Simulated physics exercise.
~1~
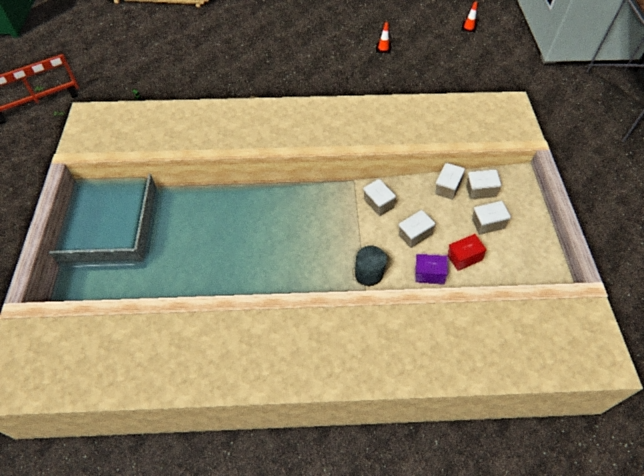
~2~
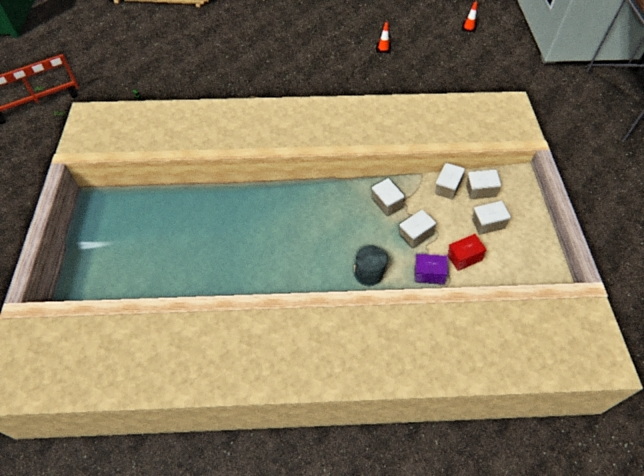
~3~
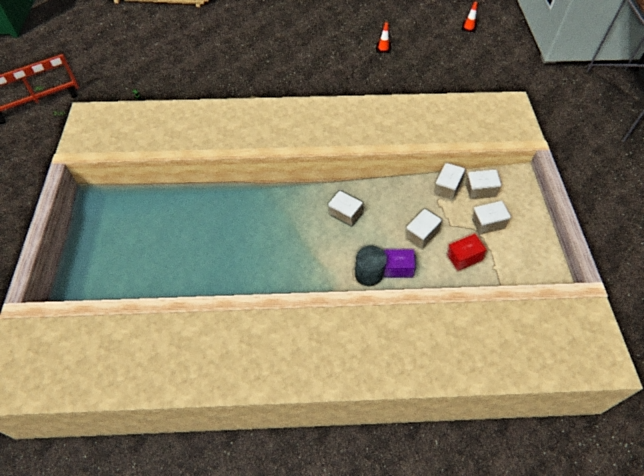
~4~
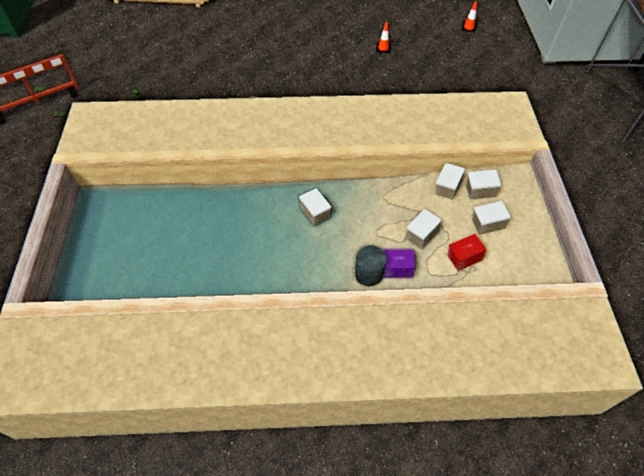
On a sandy beach between two timber walls, a raised block of water stands at the left end of a shallow pool, while five white boxes, a purple chest, a red chest and a dark rock sit toward the right. The block collapses and the water spreads up the slope, nudging the nearest white box to the right. As the water draws back, that box is carried left and the purple chest shifts left against the rock. The water then creeps up the sand again while the white box drifts farther left. At the end, that box sits out in the water, the purple chest rests beside the rock, and the red chest has hardly moved.
